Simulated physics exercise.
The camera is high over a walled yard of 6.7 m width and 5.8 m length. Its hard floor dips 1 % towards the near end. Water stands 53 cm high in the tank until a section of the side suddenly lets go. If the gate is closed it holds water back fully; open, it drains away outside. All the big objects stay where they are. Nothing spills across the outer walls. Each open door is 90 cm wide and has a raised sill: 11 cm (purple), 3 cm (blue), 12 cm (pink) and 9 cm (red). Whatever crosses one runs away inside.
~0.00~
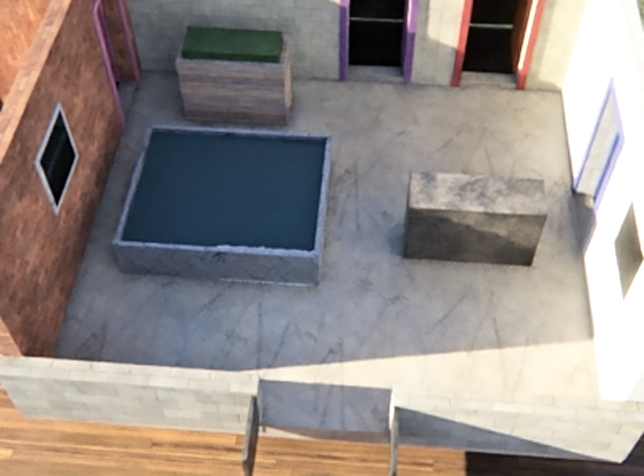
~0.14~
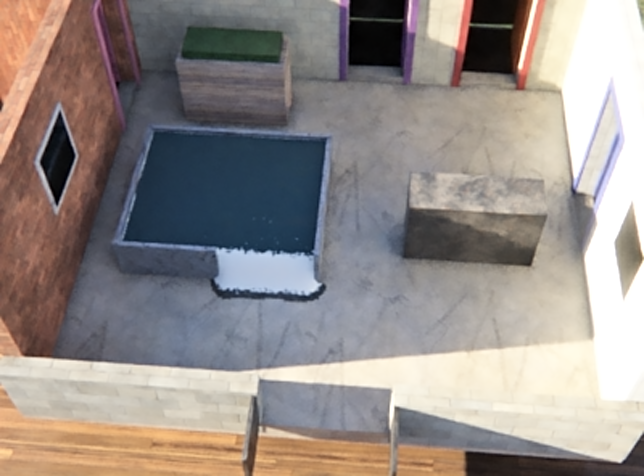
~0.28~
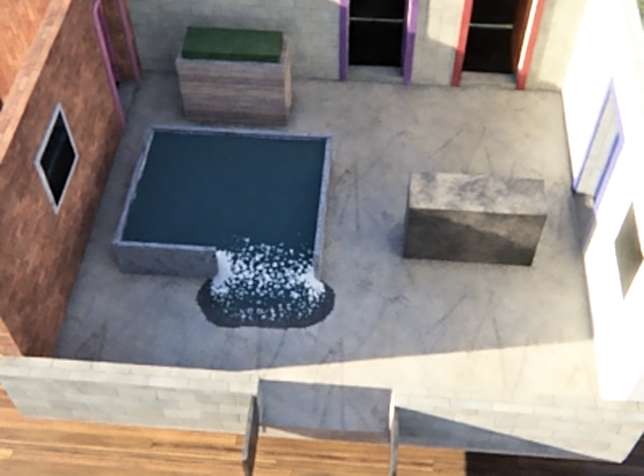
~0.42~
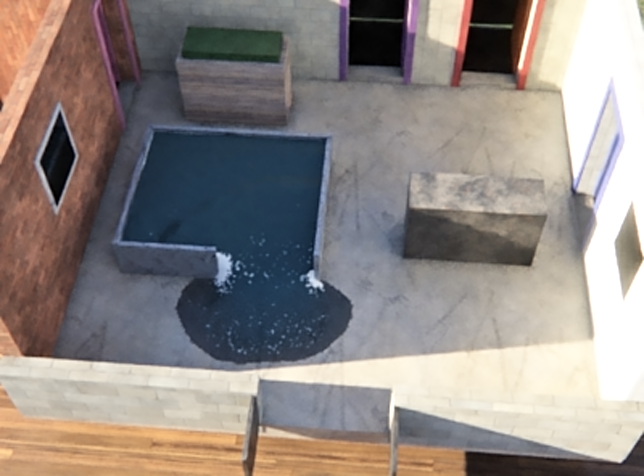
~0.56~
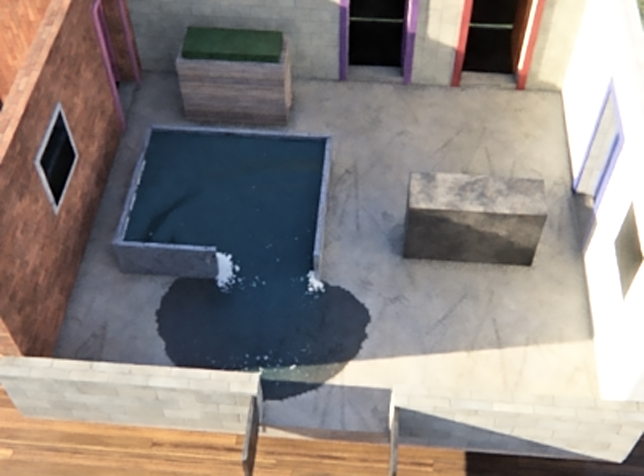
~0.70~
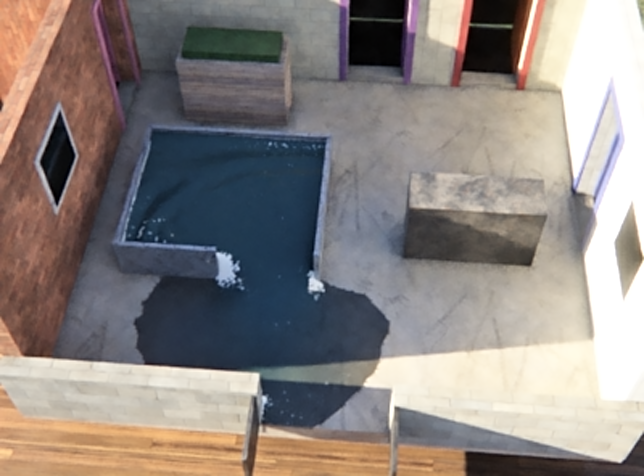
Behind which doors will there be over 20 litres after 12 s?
Door by door: At the purple door it does not reach the limit; at the blue door it does not reach the limit; at the pink door it keeps below the limit; at the red door it keeps below the limit.
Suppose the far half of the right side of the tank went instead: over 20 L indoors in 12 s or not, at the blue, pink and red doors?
Against that limit: Blue above, pink under, red above.
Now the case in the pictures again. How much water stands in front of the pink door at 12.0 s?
Some 5.5 cm.
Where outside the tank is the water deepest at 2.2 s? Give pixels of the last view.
Around (235, 403).
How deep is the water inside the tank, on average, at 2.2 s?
Some 32 cm.
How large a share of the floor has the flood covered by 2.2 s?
Near 25 per cent is wet.
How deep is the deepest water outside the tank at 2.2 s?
About 32 cm.
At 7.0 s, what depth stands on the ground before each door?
Depths in cm: Purple 0, blue 3, pink 8, red 0.
After 1.4 s water covers 15 % of the floor and is deepest (34 cm) near (235, 403); purple door not reached, blue door not reached, pink door not reached, red door not reached.
After 2.2 s water covers 25 % of the floor and is deepest (32 cm) near (235, 403); purple door not reached, blue door not reached, pink door not reached, red door not reached.
After 3.5 s water covers 35 % of the floor and is deepest (24 cm) near (43, 388); purple door not reached, blue door not reached, pink door not reached, red door not reached.
After 7.0 s water covers 60 % of the floor and is deepest (14 cm) near (235, 403); purple door not reached, blue door 3 cm at the sill, 0 L in, pink door 8 cm at the sill, 0 L in, red door not reached.
After 12.0 s water covers 85 % of the floor and is deepest (8 cm) near (386, 414); purple door 1 cm at the sill, 0 L in, blue door 3 cm at the sill, 0 L in, pink door 6 cm at the sill, 0 L in, red door 2 cm at the sill, 0 L in.
